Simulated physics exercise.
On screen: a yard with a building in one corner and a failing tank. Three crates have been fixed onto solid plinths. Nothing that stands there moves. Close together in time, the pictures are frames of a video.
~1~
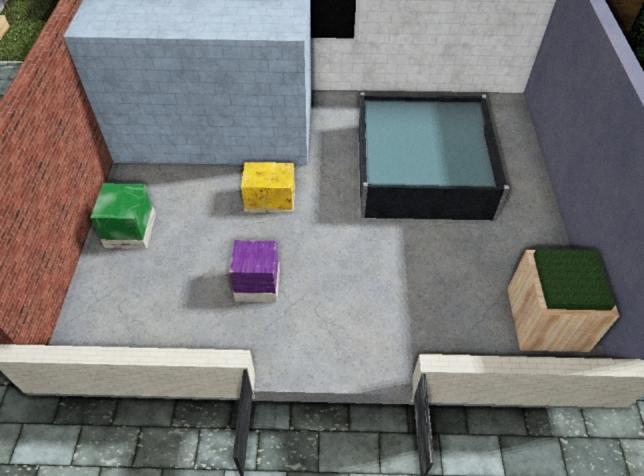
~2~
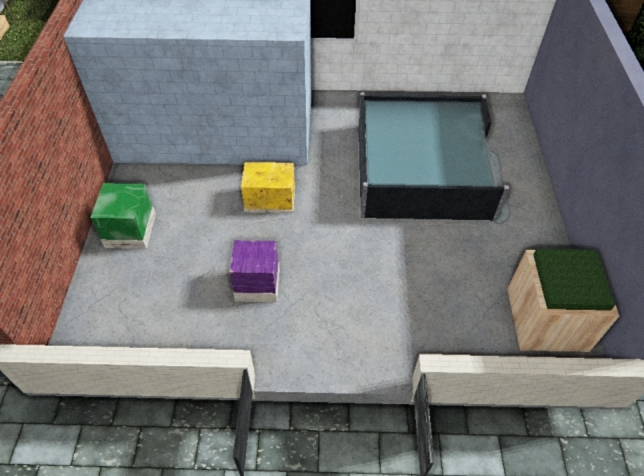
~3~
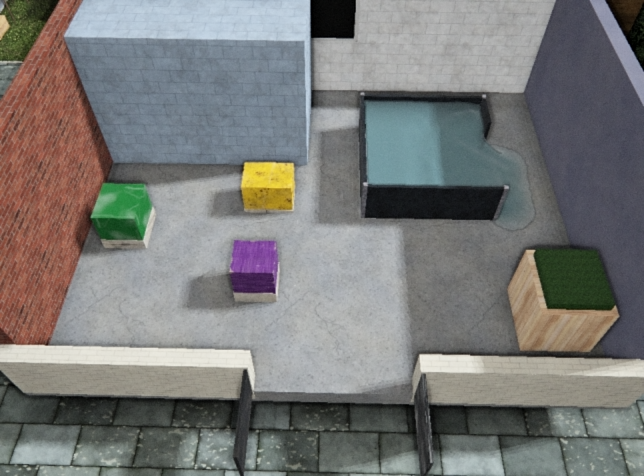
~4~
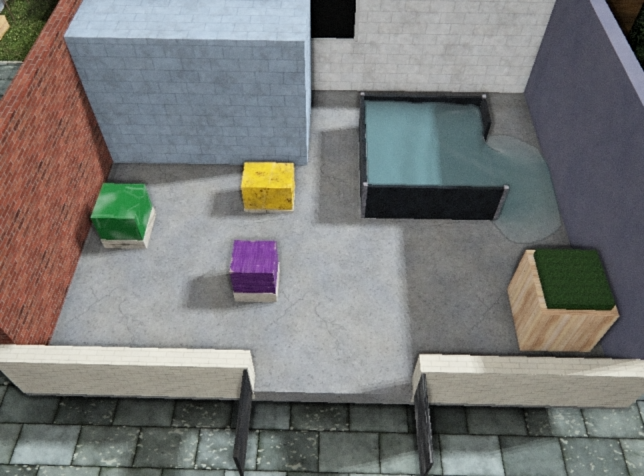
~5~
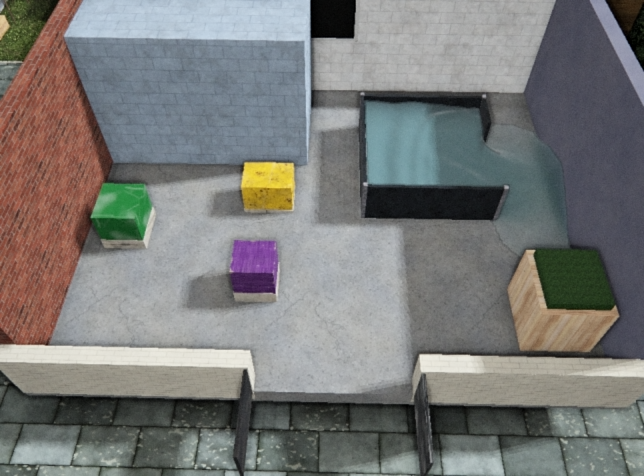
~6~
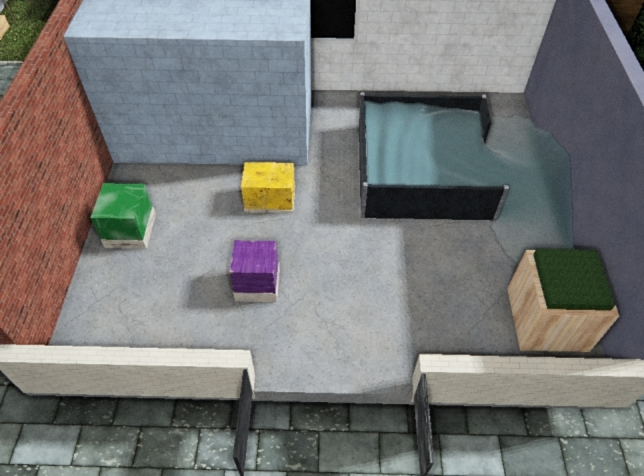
In a walled yard, a dark tank's right side opens and water spreads rightward across the ground.
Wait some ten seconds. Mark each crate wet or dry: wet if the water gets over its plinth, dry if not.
Yellow crate wet, purple crate dry, green crate dry.
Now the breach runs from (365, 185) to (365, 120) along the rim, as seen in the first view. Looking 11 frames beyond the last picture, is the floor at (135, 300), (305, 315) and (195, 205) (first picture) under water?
Drenched; drenched; drenched.
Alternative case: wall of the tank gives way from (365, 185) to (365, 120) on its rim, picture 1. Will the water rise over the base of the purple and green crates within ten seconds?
Result: Purple crate reached, green crate reached.
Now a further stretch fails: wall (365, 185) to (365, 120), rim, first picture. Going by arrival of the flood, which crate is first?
That would be the yellow crate.
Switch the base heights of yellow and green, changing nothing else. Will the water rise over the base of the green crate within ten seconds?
Green: Flooded.
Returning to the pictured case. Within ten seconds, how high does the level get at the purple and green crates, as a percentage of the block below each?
Around 70 in a hundred for the first and 70 in a hundred for the second.
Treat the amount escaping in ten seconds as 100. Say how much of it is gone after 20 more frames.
Some 0 per cent.
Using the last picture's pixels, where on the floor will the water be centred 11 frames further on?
Roughly (470, 185).
A moment on, water covers 15 % of the floor; the yellow crate not reached, the purple crate not reached, the green crate not reached.
Next, water covers 30 % of the floor; the yellow crate not reached, the purple crate not reached, the green crate not reached.
Then, water covers 60 % of the floor; the yellow crate water round its plinth, the purple crate water round its plinth, the green crate not reached.
Later, water covers 90 % of the floor; the yellow crate water round its plinth, the purple crate water round its plinth, the green crate water round its plinth.
In the end, water covers 100 % of the floor; the yellow crate was topped, the purple crate stayed above the water, the green crate stayed above the water.
